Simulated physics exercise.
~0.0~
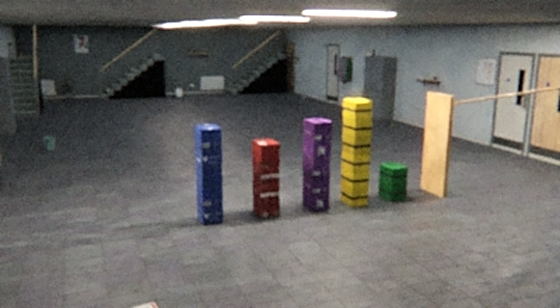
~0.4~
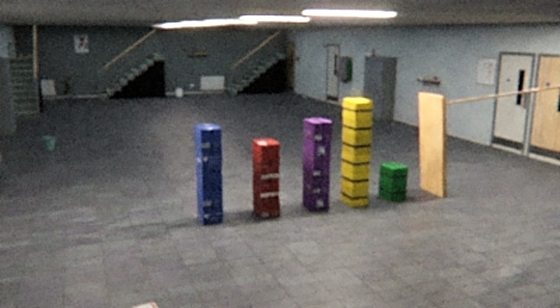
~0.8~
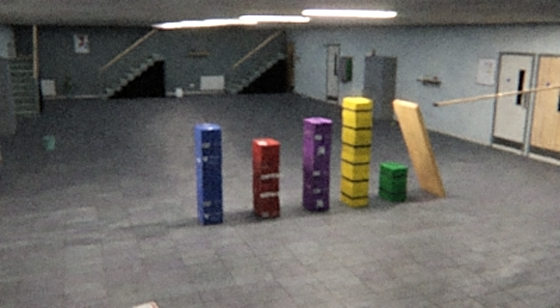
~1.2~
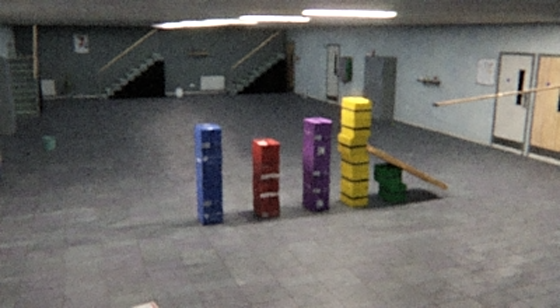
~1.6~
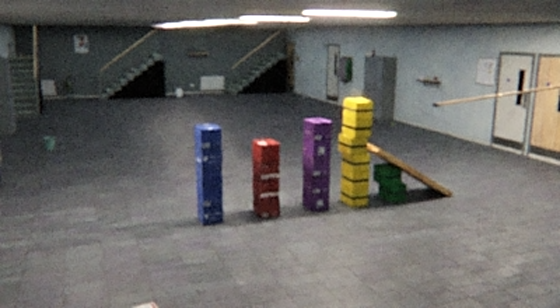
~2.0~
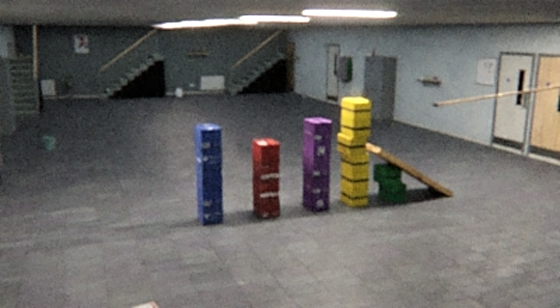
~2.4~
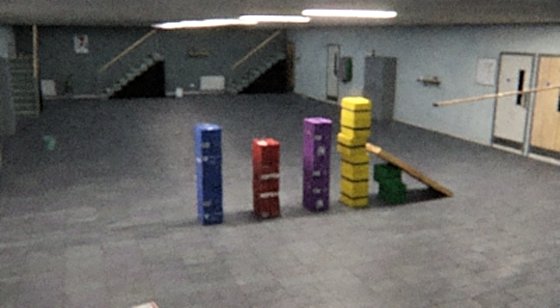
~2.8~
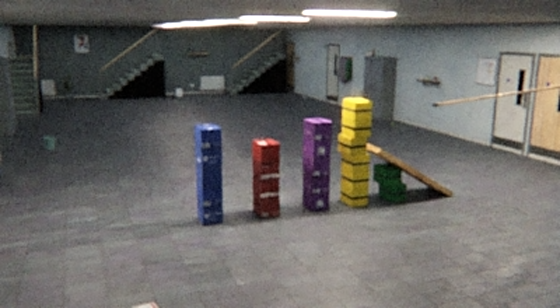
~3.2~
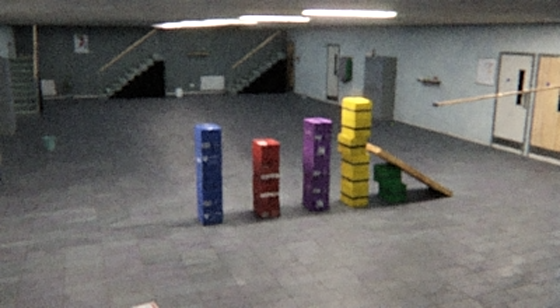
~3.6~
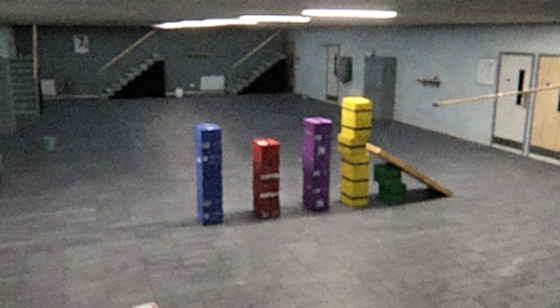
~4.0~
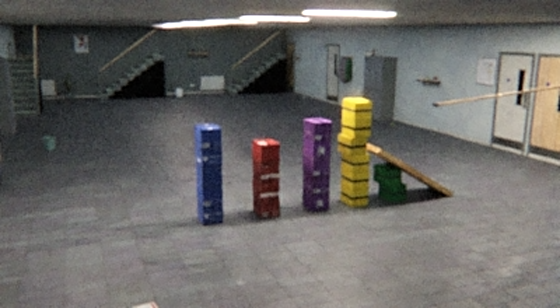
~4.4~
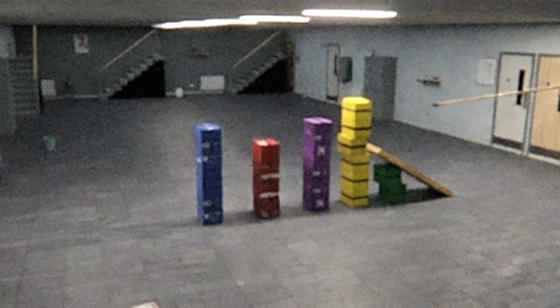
At the start, a tall board stands on end at the right of a row of taped carton piles in blue, red, purple, yellow and green, with a pole reaching its upper part from the right. The pole pushes left, and the board tips toward the short green pile. It falls onto the green cartons, knocking them out of line, and its upper end comes up against the yellow pile. The yellow pile is left slightly uneven but stays up. At the end, the board rests slanted against it, and the purple, red and blue piles still stand.
